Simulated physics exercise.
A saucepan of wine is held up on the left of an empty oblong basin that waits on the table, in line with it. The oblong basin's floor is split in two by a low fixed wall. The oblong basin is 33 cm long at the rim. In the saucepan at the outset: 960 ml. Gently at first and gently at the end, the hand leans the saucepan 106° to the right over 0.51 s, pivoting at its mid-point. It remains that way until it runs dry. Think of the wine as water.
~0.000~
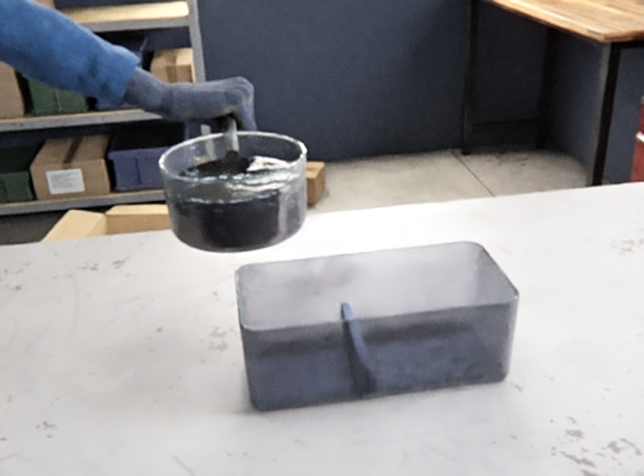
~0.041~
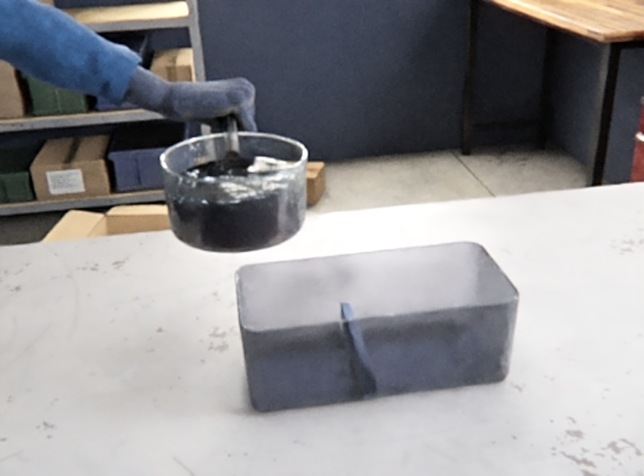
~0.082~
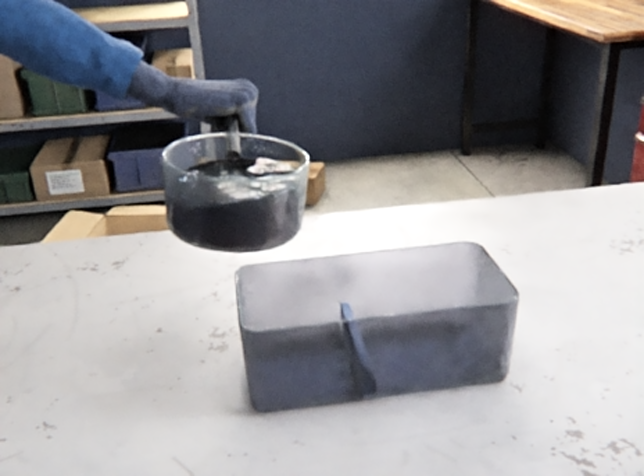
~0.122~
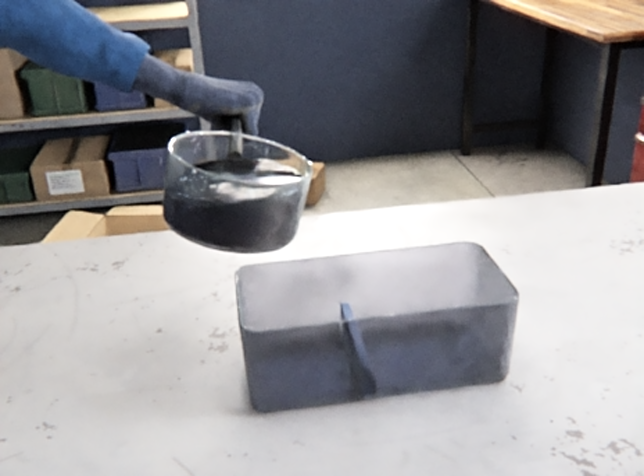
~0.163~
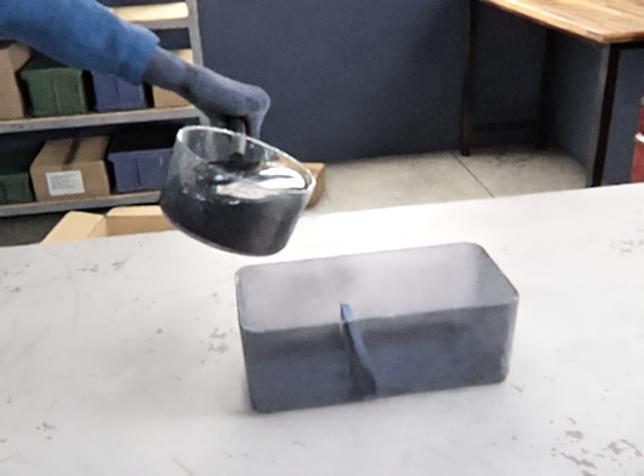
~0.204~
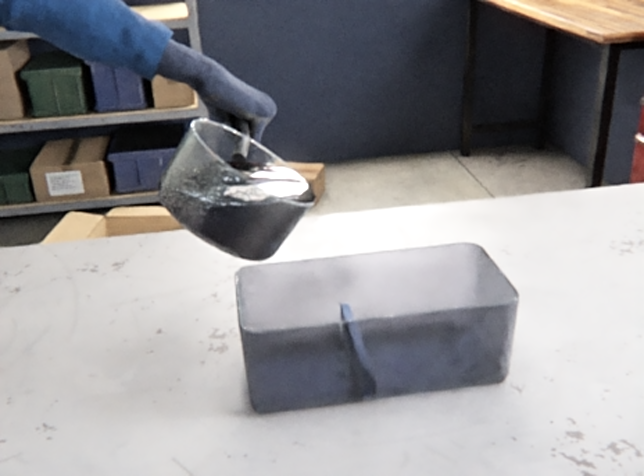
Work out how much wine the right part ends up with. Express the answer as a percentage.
I would put it at 36 per cent.
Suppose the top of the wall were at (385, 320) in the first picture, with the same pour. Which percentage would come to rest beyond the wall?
Then roughly 5 per cent would end up there.
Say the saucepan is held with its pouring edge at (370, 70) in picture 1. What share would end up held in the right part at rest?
Then I'd expect something near 80 per cent.
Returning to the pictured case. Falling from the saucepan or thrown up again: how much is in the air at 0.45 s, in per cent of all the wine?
It comes to about 44 percent.
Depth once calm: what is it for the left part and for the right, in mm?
Left about 30 mm, right about 14 mm.
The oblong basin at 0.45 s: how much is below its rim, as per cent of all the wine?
Around 28%.
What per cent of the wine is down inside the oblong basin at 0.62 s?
It works out near 86 per cent.
By 0.45 s the tilt is 102° and 28 per cent is still to pour, 15 is left of the wall and 14 right of it.
By 0.62 s the tilt is 106° and 7 per cent is still to pour, 57 is left of the wall and 30 right of it.
By 0.81 s the tilt is 106° and 1 per cent is still to pour, 53 is left of the wall and 31 right of it.
By 1.01 s the tilt is 106° and 0 per cent is still to pour, 61 is left of the wall and 35 right of it.
At rest 60 per cent lies left of the wall, 36 right of it and 4 outside.
